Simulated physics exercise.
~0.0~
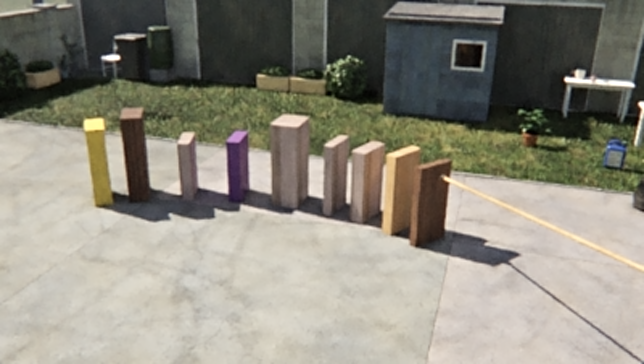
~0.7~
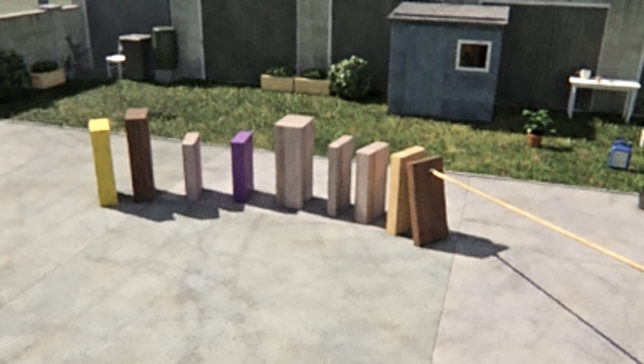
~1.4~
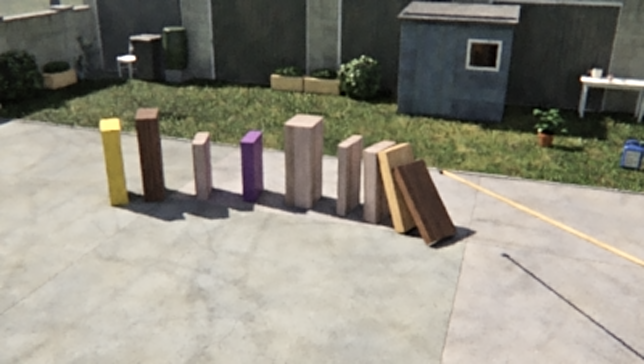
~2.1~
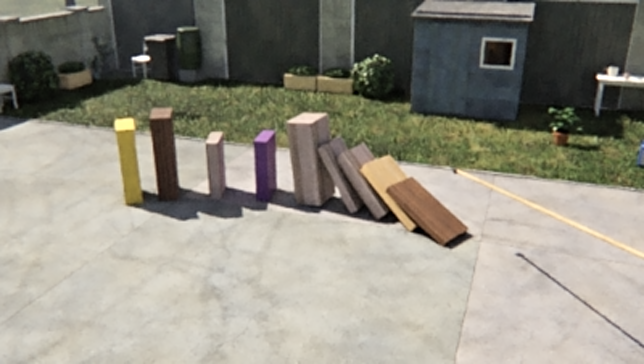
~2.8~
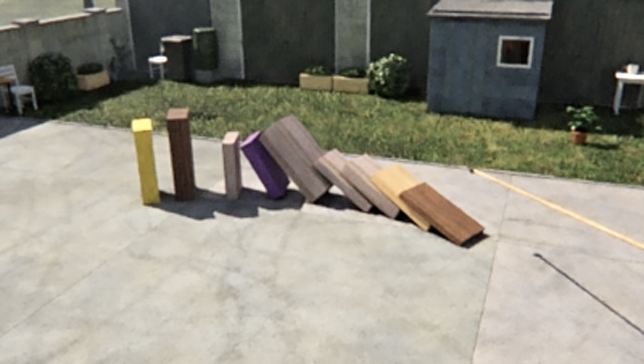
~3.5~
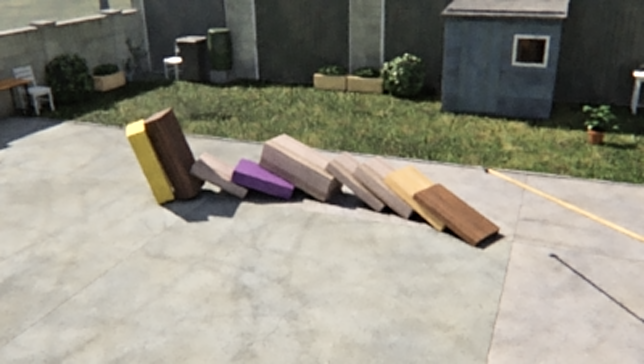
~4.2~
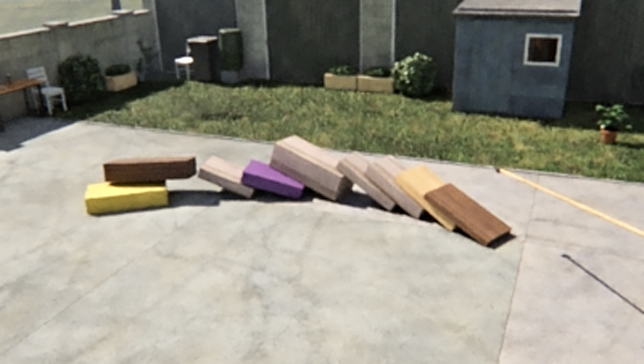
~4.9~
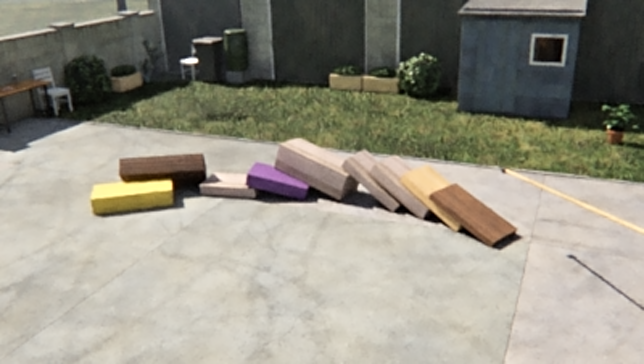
A row of upright wooden boards toppled one after another in a back yard after a long pole tipped the brown one at the right end, the fall running left through the purple board to the yellow one, until none stood.
